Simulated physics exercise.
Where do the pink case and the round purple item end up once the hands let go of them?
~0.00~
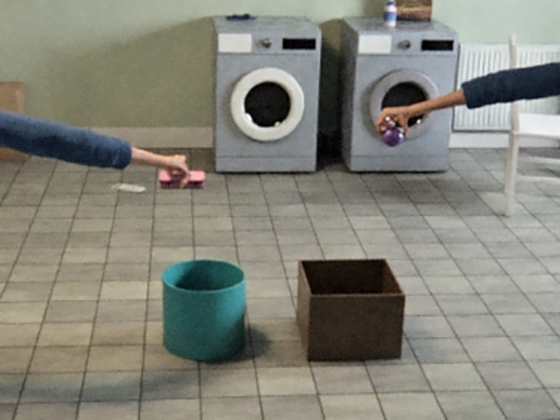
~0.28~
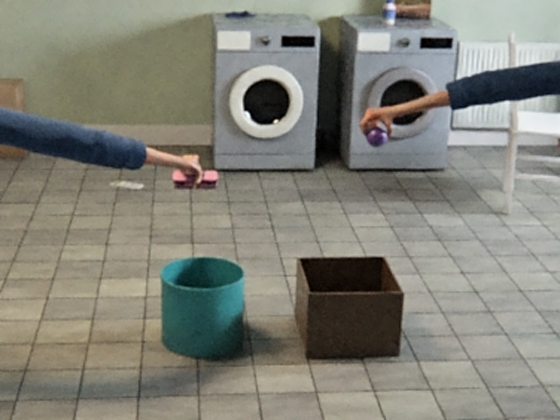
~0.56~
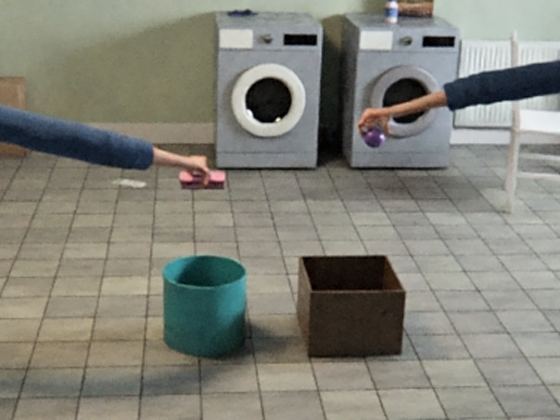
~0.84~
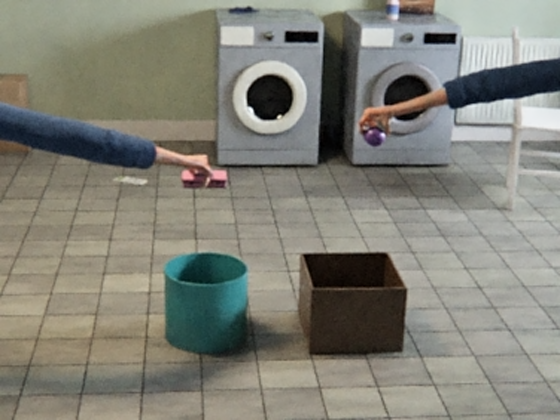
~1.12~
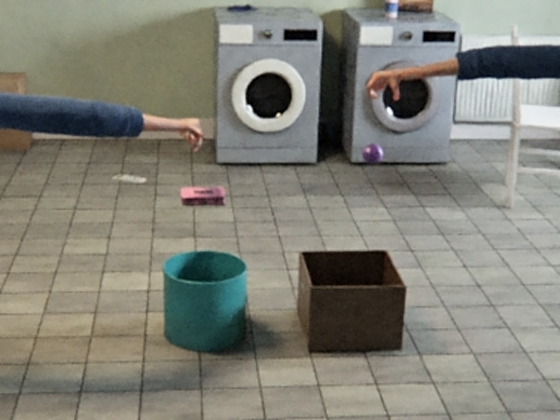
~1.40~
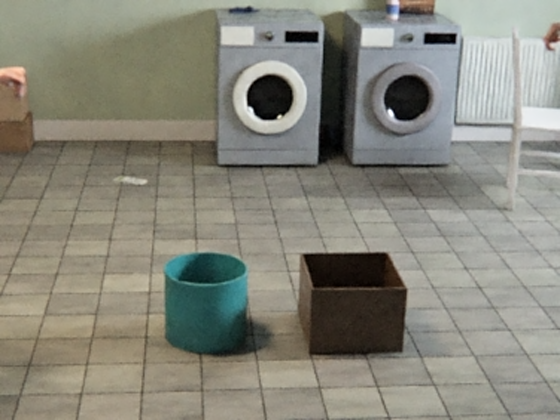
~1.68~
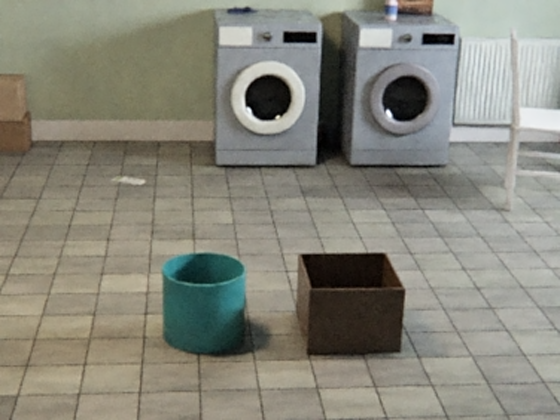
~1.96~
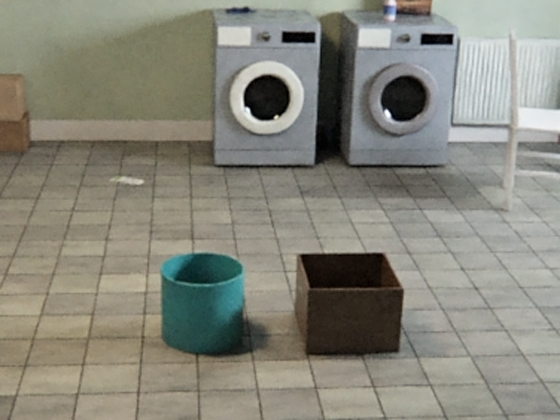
Both are caught by the containers below. The pink case lands in the teal bucket and the purple item lands in the brown basket.
In a tiled laundry room with two washing machines against a green wall, a round teal bucket and a square brown basket stand on the floor. An arm reaching in from the left holds a pink case, while another from the right holds a small, round purple item. Both hands shift slightly and hover above the containers. Then they let go, and the two things fall as the arms draw back out of view. The pink case ends up in the teal bucket and the purple item in the brown basket, with nothing left lying around them.
